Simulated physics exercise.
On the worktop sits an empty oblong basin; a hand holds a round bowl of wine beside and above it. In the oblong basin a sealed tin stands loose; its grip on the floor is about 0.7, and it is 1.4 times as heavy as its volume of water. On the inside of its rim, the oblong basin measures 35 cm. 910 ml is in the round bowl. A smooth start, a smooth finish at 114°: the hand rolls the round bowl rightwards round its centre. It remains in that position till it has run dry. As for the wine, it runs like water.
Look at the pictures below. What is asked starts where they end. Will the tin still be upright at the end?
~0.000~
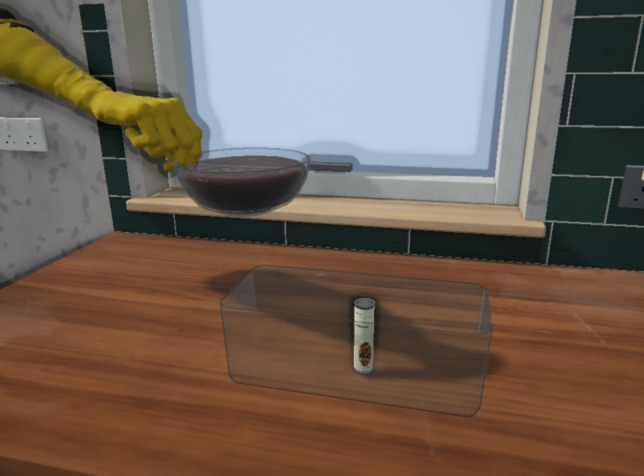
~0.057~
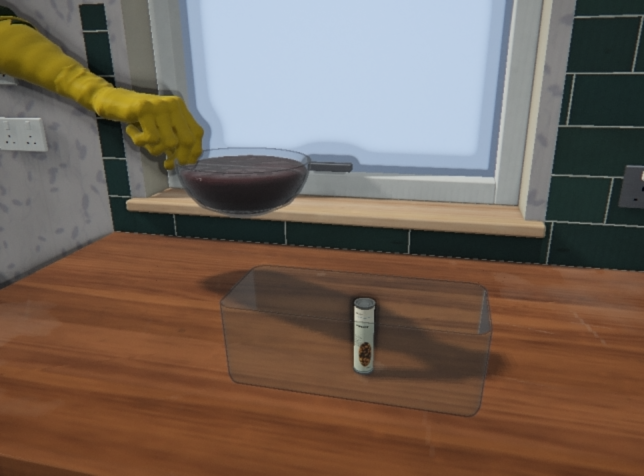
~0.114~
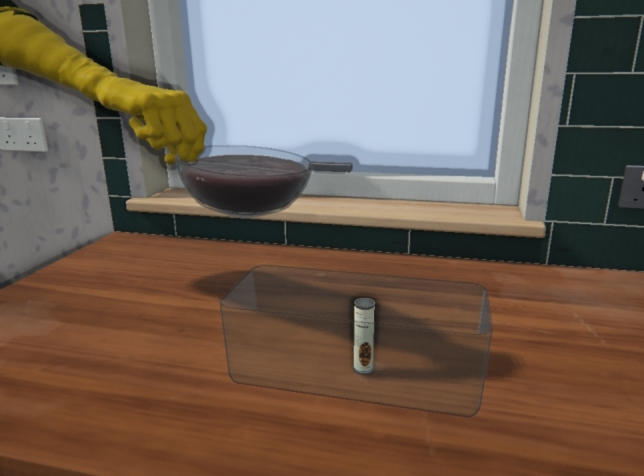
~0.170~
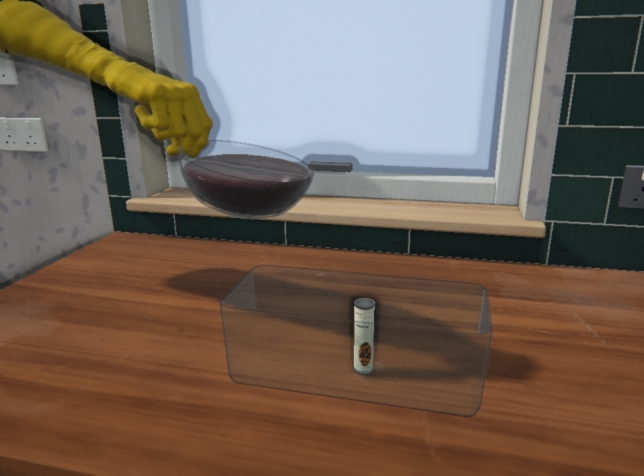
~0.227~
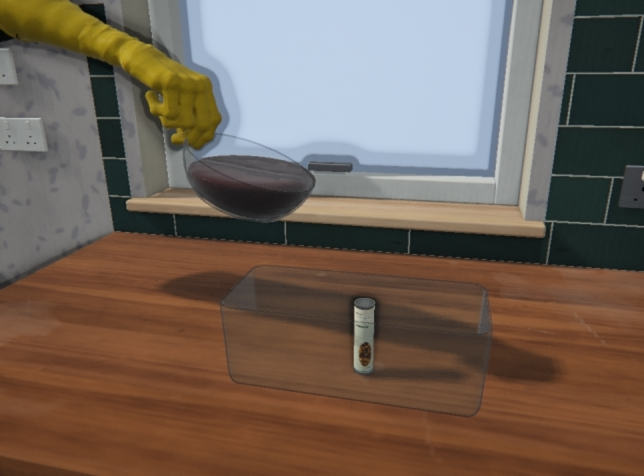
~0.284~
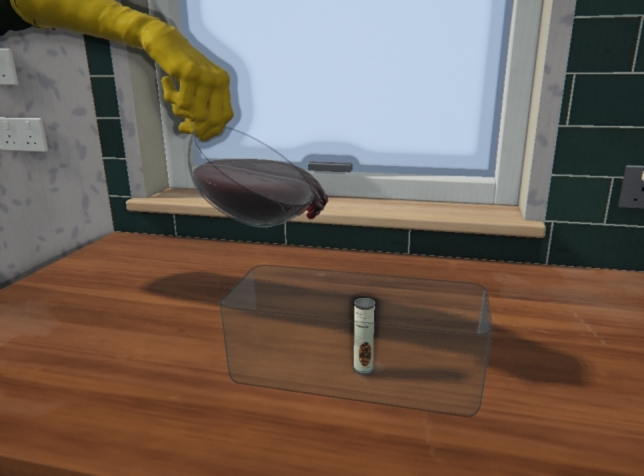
It overbalances.
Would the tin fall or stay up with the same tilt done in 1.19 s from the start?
So the tin will hold steady.
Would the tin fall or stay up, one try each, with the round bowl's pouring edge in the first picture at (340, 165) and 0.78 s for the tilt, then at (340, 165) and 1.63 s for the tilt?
The tin stays vertical the first time and stays vertical the second time.
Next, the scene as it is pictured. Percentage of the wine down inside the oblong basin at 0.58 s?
Some 66 per cent.
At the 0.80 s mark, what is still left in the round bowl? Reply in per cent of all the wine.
0 %.
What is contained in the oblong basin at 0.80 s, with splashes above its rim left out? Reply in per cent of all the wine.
It works out near 94 per cent.
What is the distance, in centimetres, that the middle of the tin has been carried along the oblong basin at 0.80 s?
About 2 cm.
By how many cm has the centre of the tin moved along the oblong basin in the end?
All told, the tin's centre has moved close to 8.0 cm.
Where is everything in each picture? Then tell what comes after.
In the first frame, tilt 0°; pouring edge (307, 163); surface from (189, 164) to (306, 169); the oblong basin's rim runs from (238, 285) to (489, 309); the tin's top is at (365, 306).
In the second frame, tilt 2°; pouring edge (308, 165); surface from (190, 164) to (306, 170).
In the third frame, tilt 6°; pouring edge (309, 170); surface from (190, 162) to (308, 173).
In the fourth frame, tilt 13°; pouring edge (311, 178); surface from (193, 159) to (311, 175).
In the fifth frame, tilt 22°; pouring edge (311, 190); surface from (197, 160) to (312, 184); 3 per cent is over the edge.
In the sixth frame, tilt 33°; pouring edge (310, 203); surface from (202, 164) to (301, 188); 12 per cent is over the edge.
By 0.58 s the tilt is 97° and 5 per cent is still to pour; the tin stands where it began.
By 0.80 s the tilt is 114° and 0 per cent is still to pour; the tin leans 15°.
By 1.03 s the tilt is 114° and 0 per cent is still to pour; the tin lies on its side.
By 1.28 s the tilt is 114° and 0 per cent is still to pour; the tin lies on its side.
At rest the tin lies on its side.
